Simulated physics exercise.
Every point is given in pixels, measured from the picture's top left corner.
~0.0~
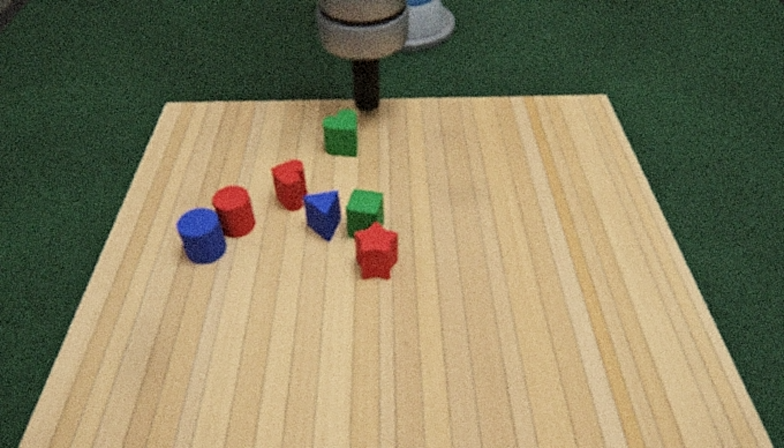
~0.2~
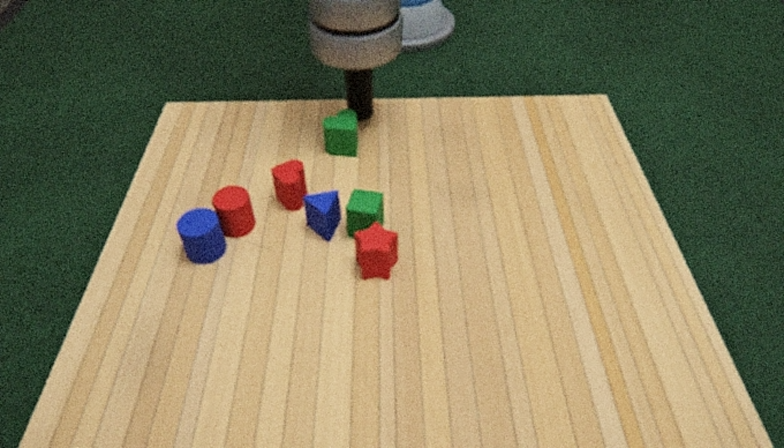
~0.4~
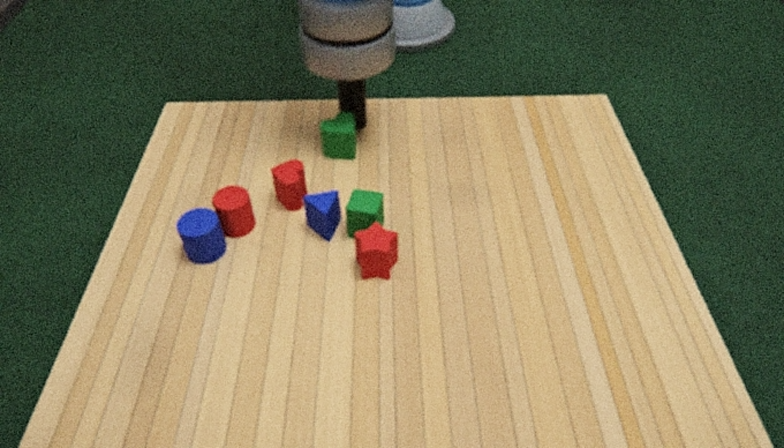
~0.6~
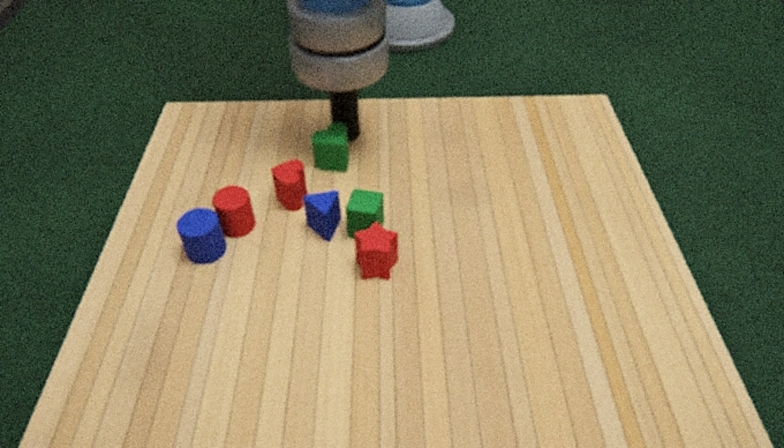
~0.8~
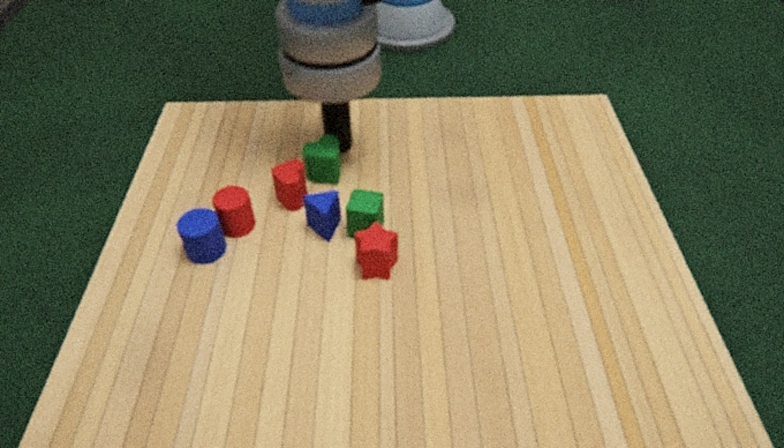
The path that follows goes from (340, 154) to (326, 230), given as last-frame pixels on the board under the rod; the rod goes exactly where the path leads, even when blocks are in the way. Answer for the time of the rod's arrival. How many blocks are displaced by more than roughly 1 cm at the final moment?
Counting only shifts above 1 cm, I get three or more blocks.
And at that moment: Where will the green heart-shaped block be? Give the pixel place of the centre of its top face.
The spot you're after is about (294, 190) in the image.
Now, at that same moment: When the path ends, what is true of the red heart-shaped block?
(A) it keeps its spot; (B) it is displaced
The correct letter is B.
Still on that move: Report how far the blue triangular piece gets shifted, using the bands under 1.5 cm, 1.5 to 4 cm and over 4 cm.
The shift is from 1.5 to 4 cm.
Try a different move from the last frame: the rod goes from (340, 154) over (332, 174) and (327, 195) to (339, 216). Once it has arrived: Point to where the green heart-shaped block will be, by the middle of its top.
Put as a pixel place, it's (294, 183).
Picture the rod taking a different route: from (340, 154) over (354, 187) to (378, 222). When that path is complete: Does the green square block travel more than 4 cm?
It seems not.
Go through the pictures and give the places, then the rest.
The first picture shows rod tip (367, 105); block tops, red heart-shaped block (288, 171); blue triangular piece (322, 199); green heart-shaped block (342, 120); green square block (365, 200).
The second picture shows rod (361, 115); blocks unchanged.
The third picture shows rod (354, 125); green heart-shaped block (340, 123).
The fourth picture shows rod (347, 135); green heart-shaped block (332, 134).
The fifth picture shows rod (339, 147); red heart-shaped block (288, 171); blue triangular piece (322, 199); green heart-shaped block (323, 146); green square block (365, 200).
The first path, step by step. One third of the way, rod (335, 171); red heart-shaped block (278, 177), turned 25° anticlockwise; green heart-shaped block (305, 165), turned 50° clockwise.
Two thirds of the way, rod (330, 196); red heart-shaped block (263, 180); green heart-shaped block (295, 180), turned 100° clockwise.
At the end, rod (325, 222); red heart-shaped block (261, 179); blue triangular piece (316, 221), turned 20° clockwise; green heart-shaped block (294, 190), turned 140° clockwise; green square block in place.
